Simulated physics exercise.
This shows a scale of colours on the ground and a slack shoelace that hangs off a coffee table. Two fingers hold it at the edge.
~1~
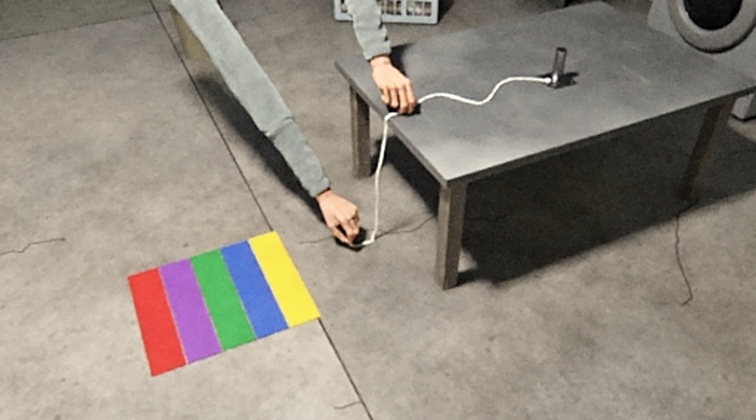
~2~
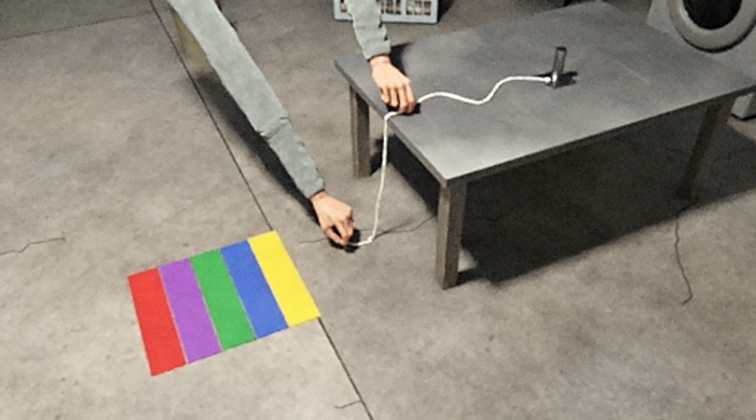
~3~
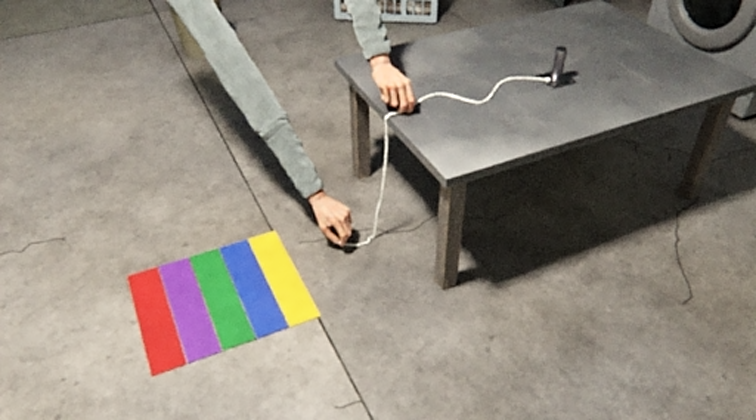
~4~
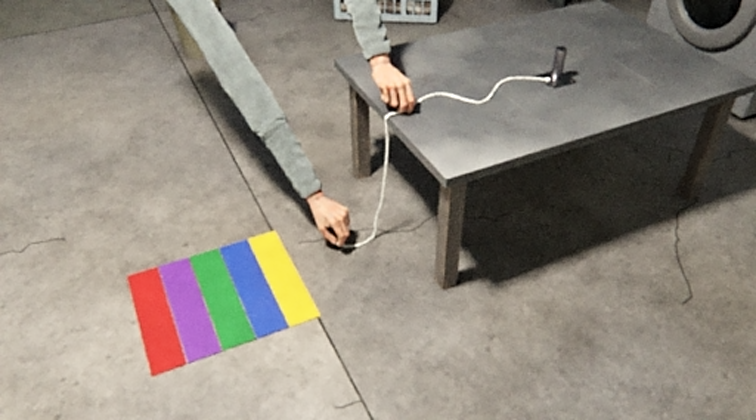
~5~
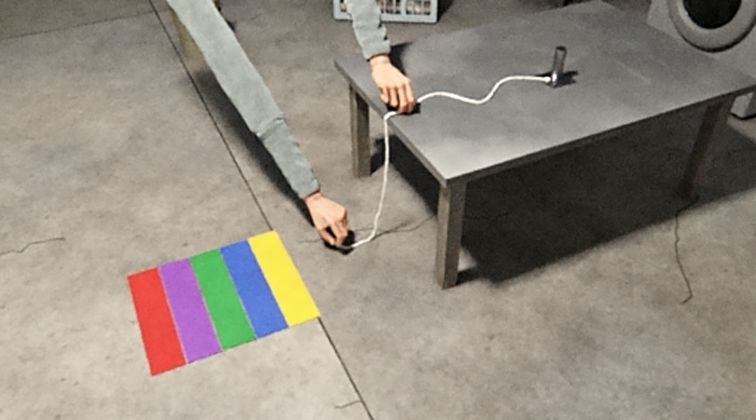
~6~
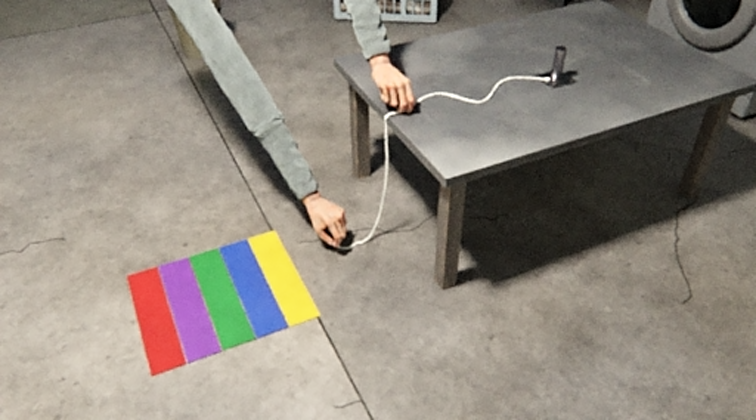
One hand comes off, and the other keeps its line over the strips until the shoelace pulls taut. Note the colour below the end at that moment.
Colour below: Green.
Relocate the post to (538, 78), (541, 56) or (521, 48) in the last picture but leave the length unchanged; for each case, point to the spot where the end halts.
Approximate places, in that order: (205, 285), (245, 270), (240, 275).
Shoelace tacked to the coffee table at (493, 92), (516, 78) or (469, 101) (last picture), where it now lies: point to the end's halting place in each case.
That would be (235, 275) for the first, (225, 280) for the second and (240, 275) for the third.
Soon after, end near (274, 263); over yellow.
Then, end near (240, 274); over blue.
At full stretch, end near (220, 280); over green. Over green.
